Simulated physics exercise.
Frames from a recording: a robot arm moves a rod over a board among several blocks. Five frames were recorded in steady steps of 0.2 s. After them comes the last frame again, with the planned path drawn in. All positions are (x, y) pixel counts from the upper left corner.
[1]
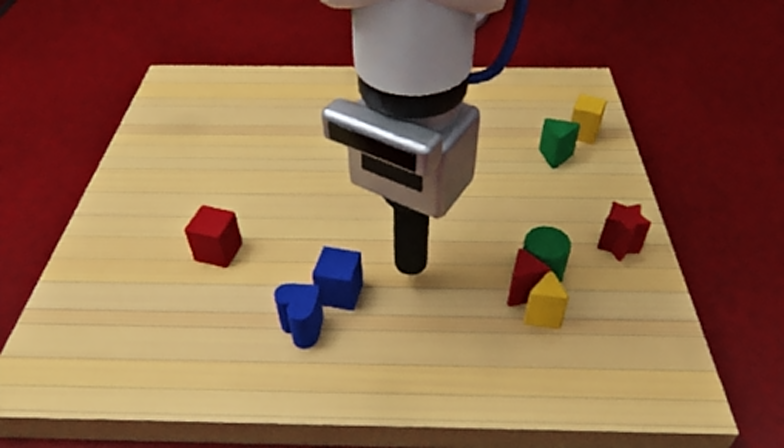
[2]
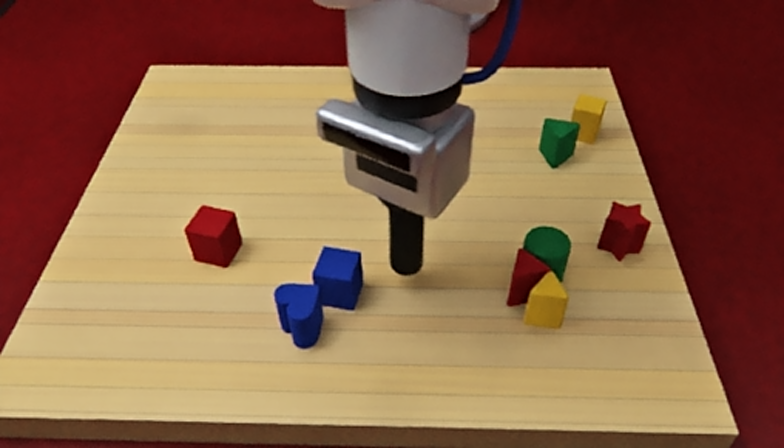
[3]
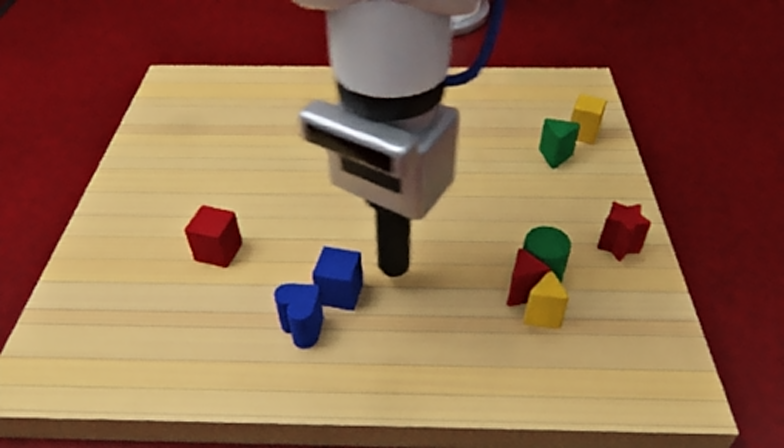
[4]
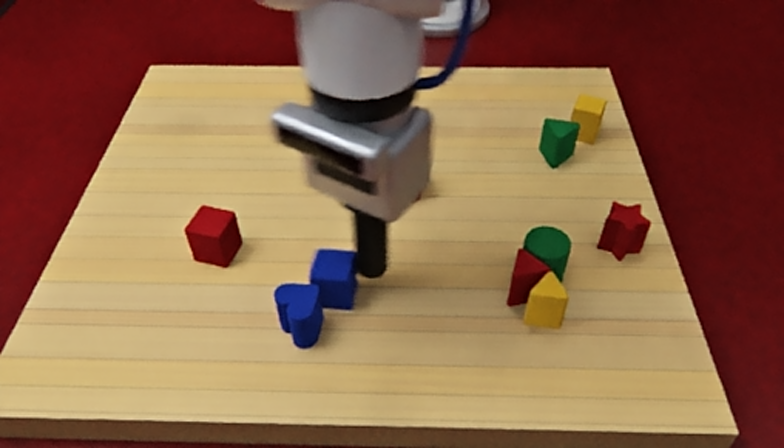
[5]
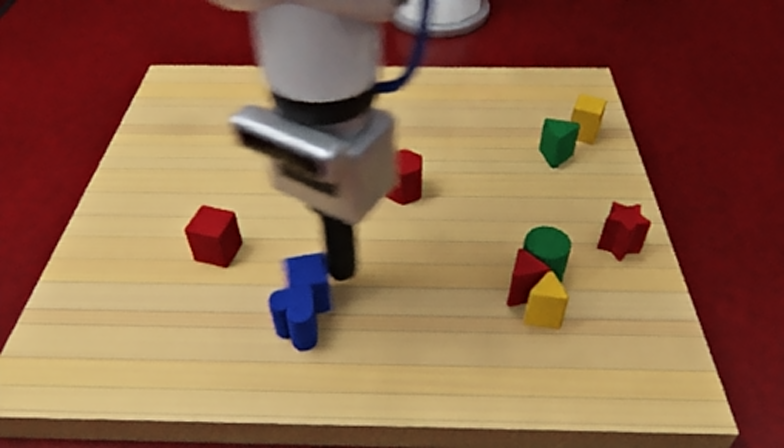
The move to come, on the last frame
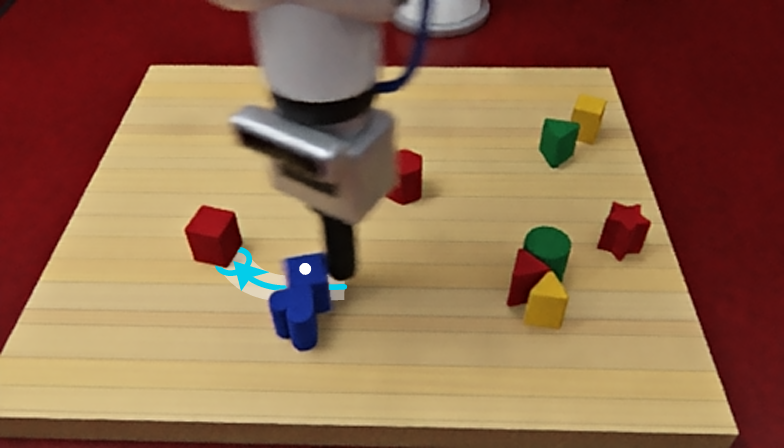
A robot arm lowered over a wooden board moved its black rod left and pushed the blue square block against the blue heart-shaped one, while a red block behind the arm came into view.
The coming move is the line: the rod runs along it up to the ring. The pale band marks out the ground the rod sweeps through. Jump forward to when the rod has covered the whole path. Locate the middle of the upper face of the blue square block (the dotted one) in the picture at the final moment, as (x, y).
Pixel (244, 284).
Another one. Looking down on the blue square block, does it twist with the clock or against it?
Direction: Anticlockwise.
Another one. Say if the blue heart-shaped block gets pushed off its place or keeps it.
That block stands still.
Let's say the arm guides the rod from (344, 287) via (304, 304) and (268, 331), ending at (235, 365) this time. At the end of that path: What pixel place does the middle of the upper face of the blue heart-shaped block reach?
The blue heart-shaped block ends near (281, 329).
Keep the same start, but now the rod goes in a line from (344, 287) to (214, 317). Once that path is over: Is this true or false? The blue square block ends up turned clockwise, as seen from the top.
Verdict: False.
Path on the board, from (344, 287) via (301, 288) and (259, 283), ending at (233, 261); the dot is on the blue square block.
On the path given first. One third of the way, rod (297, 272); blue square block (264, 278), turned 35° anticlockwise.
Two thirds of the way, rod (255, 266); blue square block (244, 284), turned 65° anticlockwise.
At the end, rod (229, 244); red square block (202, 213); blue heart-shaped block in place; blue square block (244, 284), turned 65° anticlockwise.
